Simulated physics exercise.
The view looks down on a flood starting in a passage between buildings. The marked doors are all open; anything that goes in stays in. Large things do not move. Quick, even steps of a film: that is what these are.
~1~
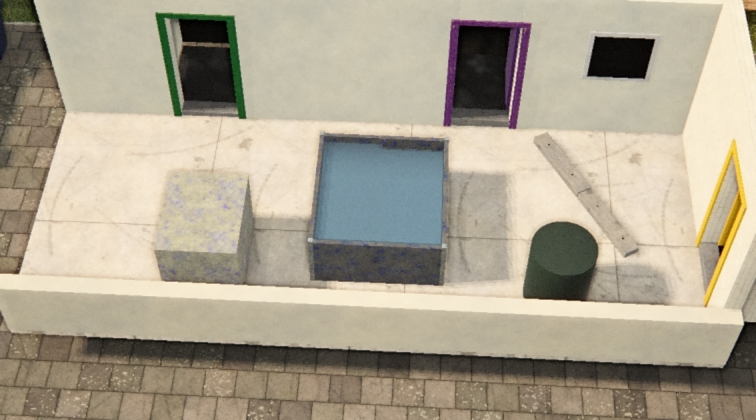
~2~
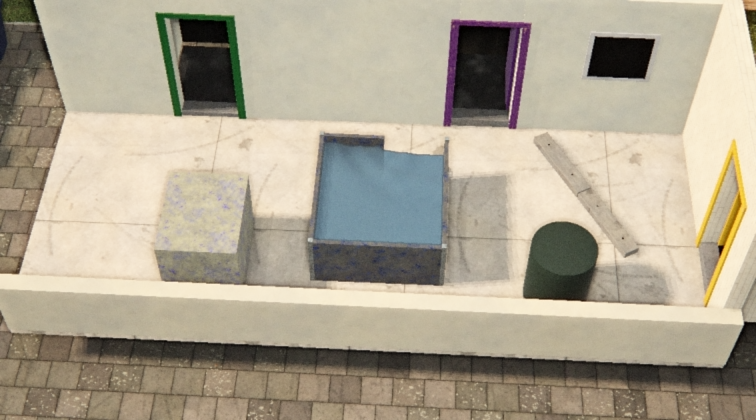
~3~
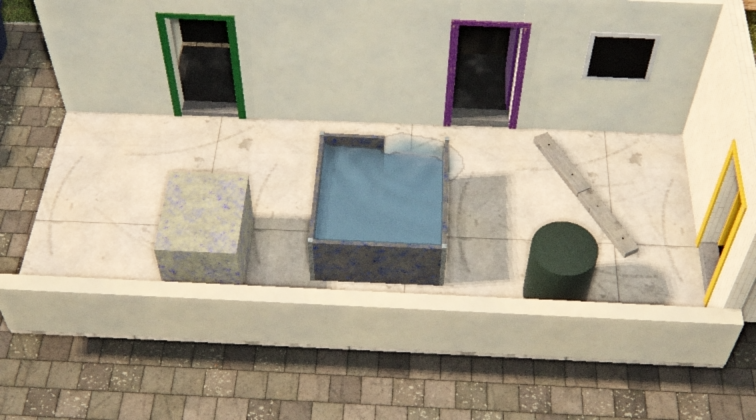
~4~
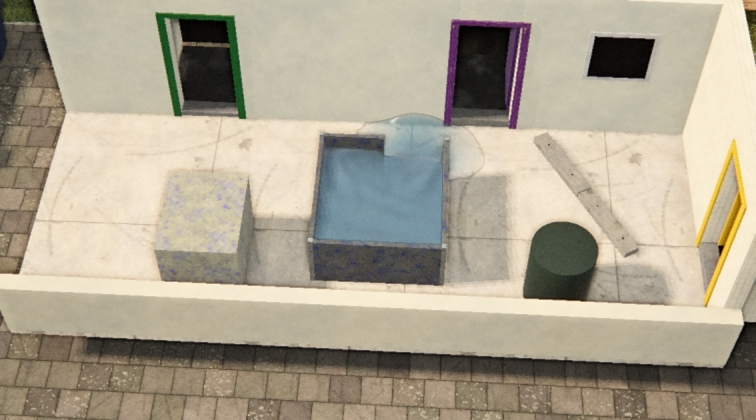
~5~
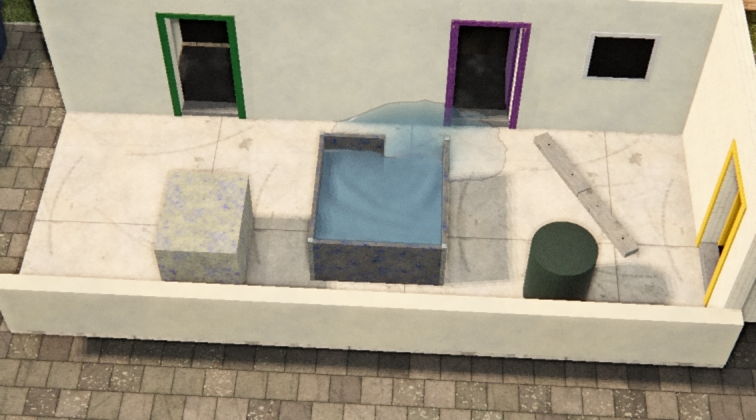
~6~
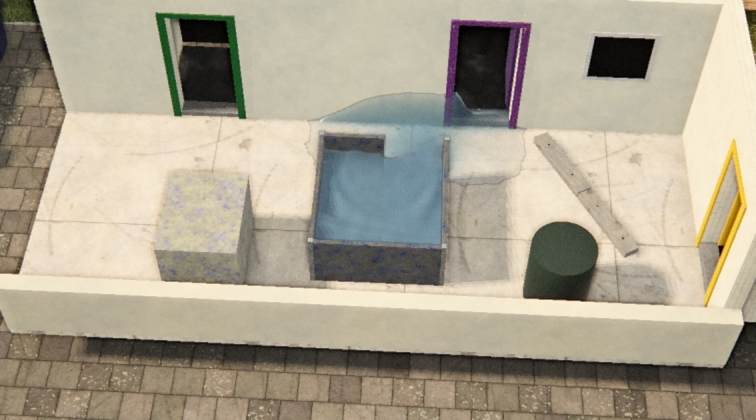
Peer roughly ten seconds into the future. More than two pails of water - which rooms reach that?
The yellow door falls short; the purple door reaches it; the green door falls short.
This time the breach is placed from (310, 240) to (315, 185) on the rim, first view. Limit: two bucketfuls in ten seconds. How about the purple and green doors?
In short: The purple door is under, the green door takes more.
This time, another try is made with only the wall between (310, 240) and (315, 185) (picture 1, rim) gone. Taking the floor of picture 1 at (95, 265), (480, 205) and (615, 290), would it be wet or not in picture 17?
Taking the three spots as listed, they end up inundated, spared and spared.
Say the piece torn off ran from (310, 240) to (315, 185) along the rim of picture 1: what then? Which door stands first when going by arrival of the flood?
It's the green one.
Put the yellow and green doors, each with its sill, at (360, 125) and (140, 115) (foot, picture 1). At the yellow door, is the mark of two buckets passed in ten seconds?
As it turns out, the yellow door spills past.
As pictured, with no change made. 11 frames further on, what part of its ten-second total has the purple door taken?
Estimate: Some 65 per cent.
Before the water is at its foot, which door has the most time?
Last in line is the yellow door.
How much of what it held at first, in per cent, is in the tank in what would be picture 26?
Around 38 percent, give or take.
A moment on, water covers 20 % of the floor; the yellow door not reached, the purple door over two buckets in, the green door wet at the sill, nothing in.
Next, water covers 50 % of the floor; the yellow door not reached, the purple door far over two buckets in, the green door wet at the sill, nothing in.
Then, water covers 70 % of the floor; the yellow door wet at the sill, nothing in, the purple door far over two buckets in, the green door wet at the sill, nothing in.
Later, water covers 80 % of the floor; the yellow door wet at the sill, nothing in, the purple door far over two buckets in, the green door wet at the sill, nothing in.
In the end, water covers 95 % of the floor; the yellow door wet at the sill, nothing in, the purple door far over two buckets in, the green door wet at the sill, nothing in.
